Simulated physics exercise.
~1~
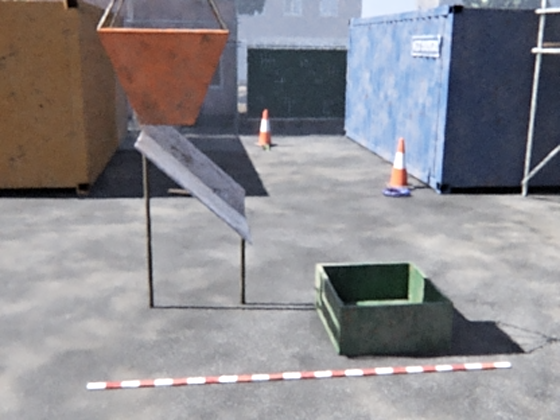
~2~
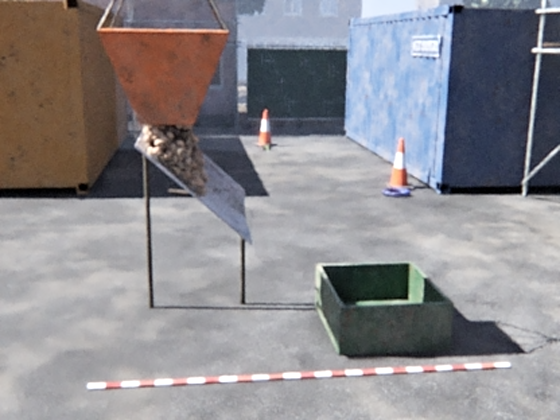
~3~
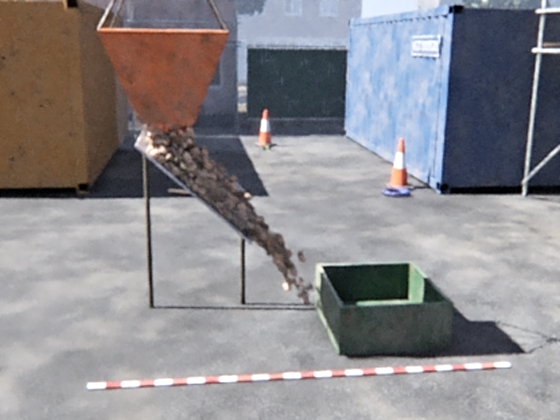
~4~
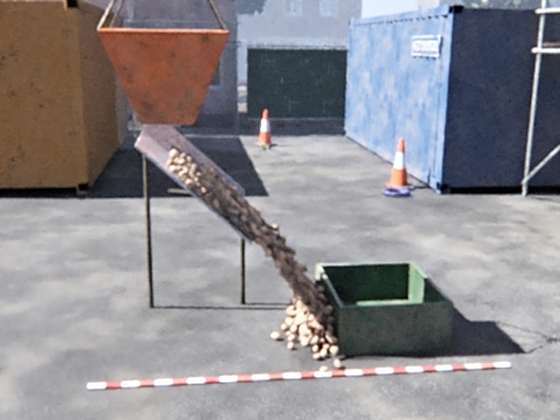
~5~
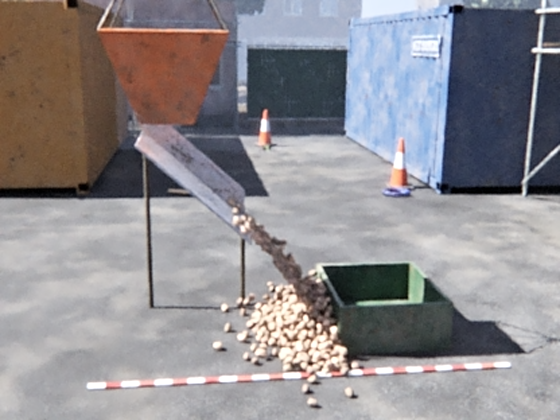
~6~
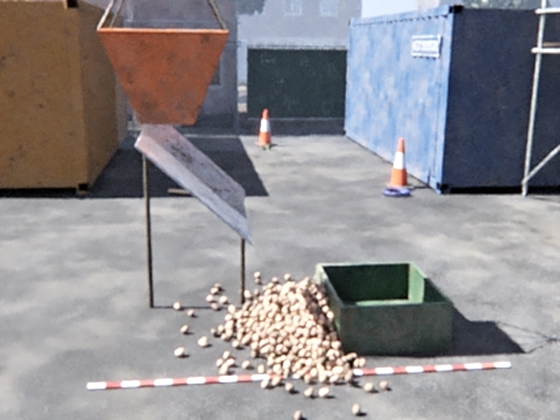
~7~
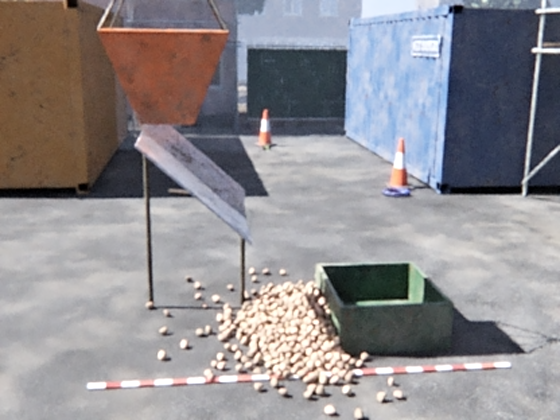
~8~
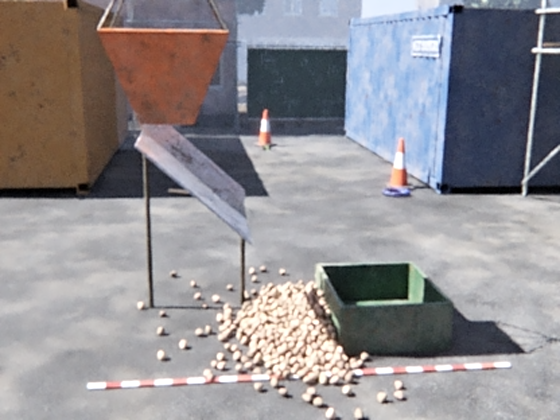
In a paved yard with shipping containers and traffic cones, rounded stones dropped from an orange hopper, slid down a sloping metal chute and fell short of the green bin, piling up against its left side and scattering across the ground, leaving the bin apparently empty.
